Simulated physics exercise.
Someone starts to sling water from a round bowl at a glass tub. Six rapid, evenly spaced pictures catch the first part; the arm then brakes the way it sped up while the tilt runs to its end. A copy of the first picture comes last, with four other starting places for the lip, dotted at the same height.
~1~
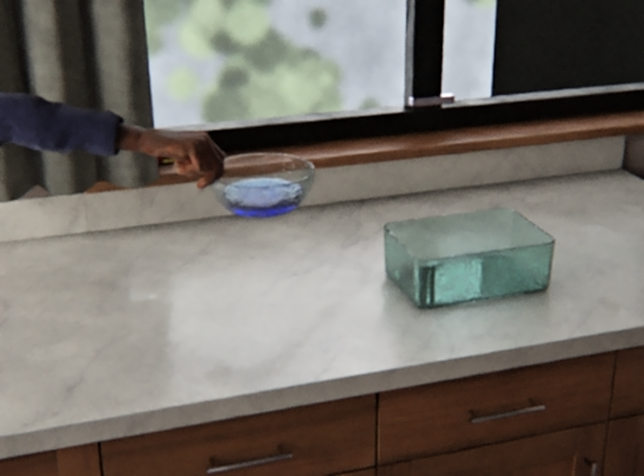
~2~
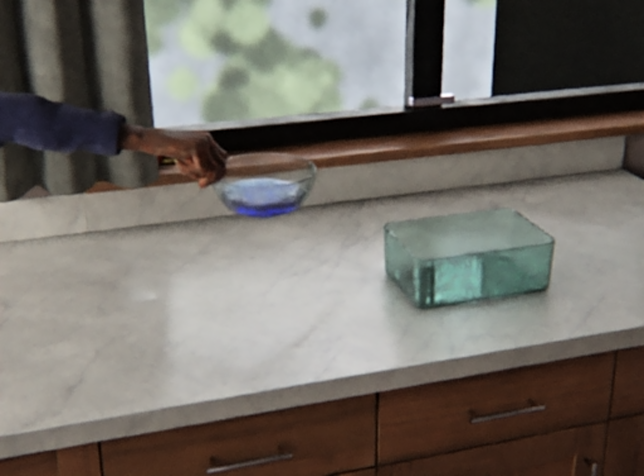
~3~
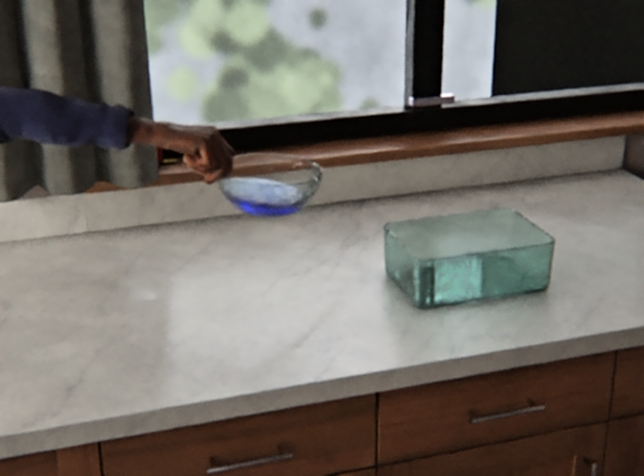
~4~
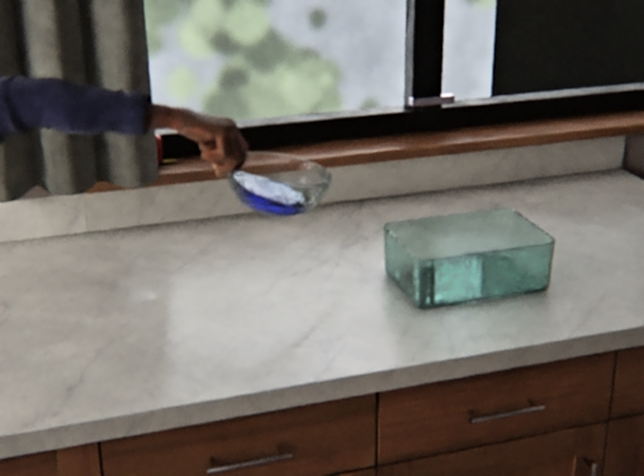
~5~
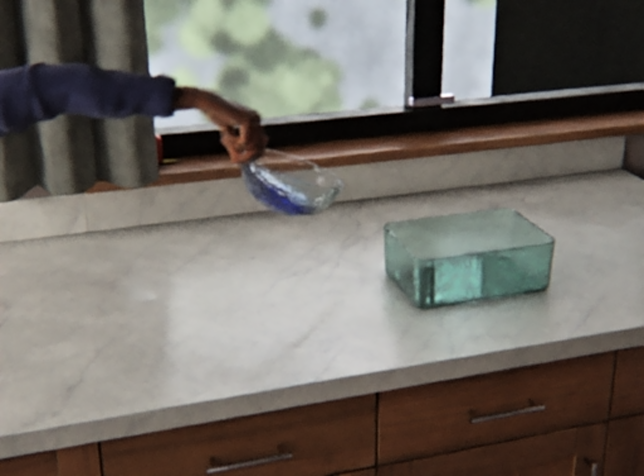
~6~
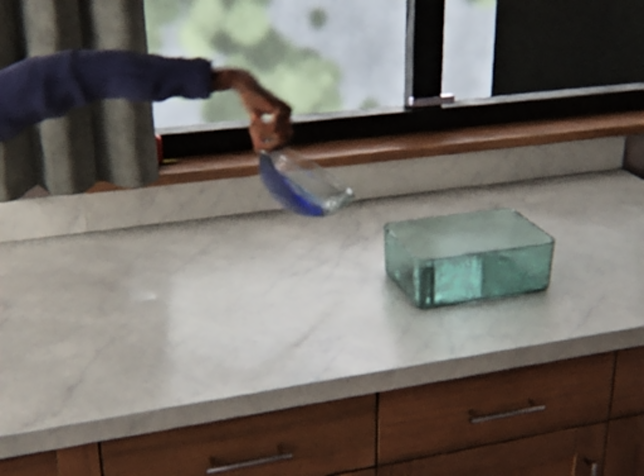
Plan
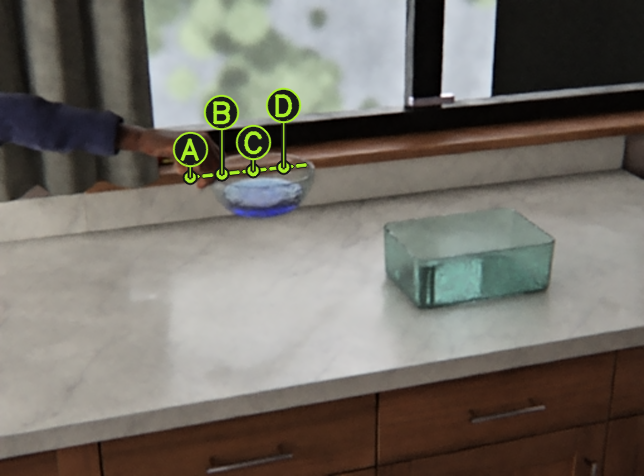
Kitchen counter by a window, a hand moving a glass bowl of blue liquid rightward and tilting it near a greenish glass tub.
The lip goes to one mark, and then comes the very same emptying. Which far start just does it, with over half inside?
The answer is dot D.
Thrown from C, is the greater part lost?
Yes.
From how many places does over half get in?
One of the four.
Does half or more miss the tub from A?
Yes, it does.
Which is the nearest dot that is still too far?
That is dot C.
In lime, A at (190, 177); B at (221, 174); C at (253, 170); D at (283, 167).
With A, about 0 % lands in the tub, 100 % falls short.
With B, about 0 % lands in the tub, 93 % falls short and 7 % goes beside or beyond.
With C, about 14 % lands in the tub, 79 % falls short and 7 % goes beside or beyond.
With D, about 84 % lands in the tub, 6 % falls short and 10 % goes beside or beyond.
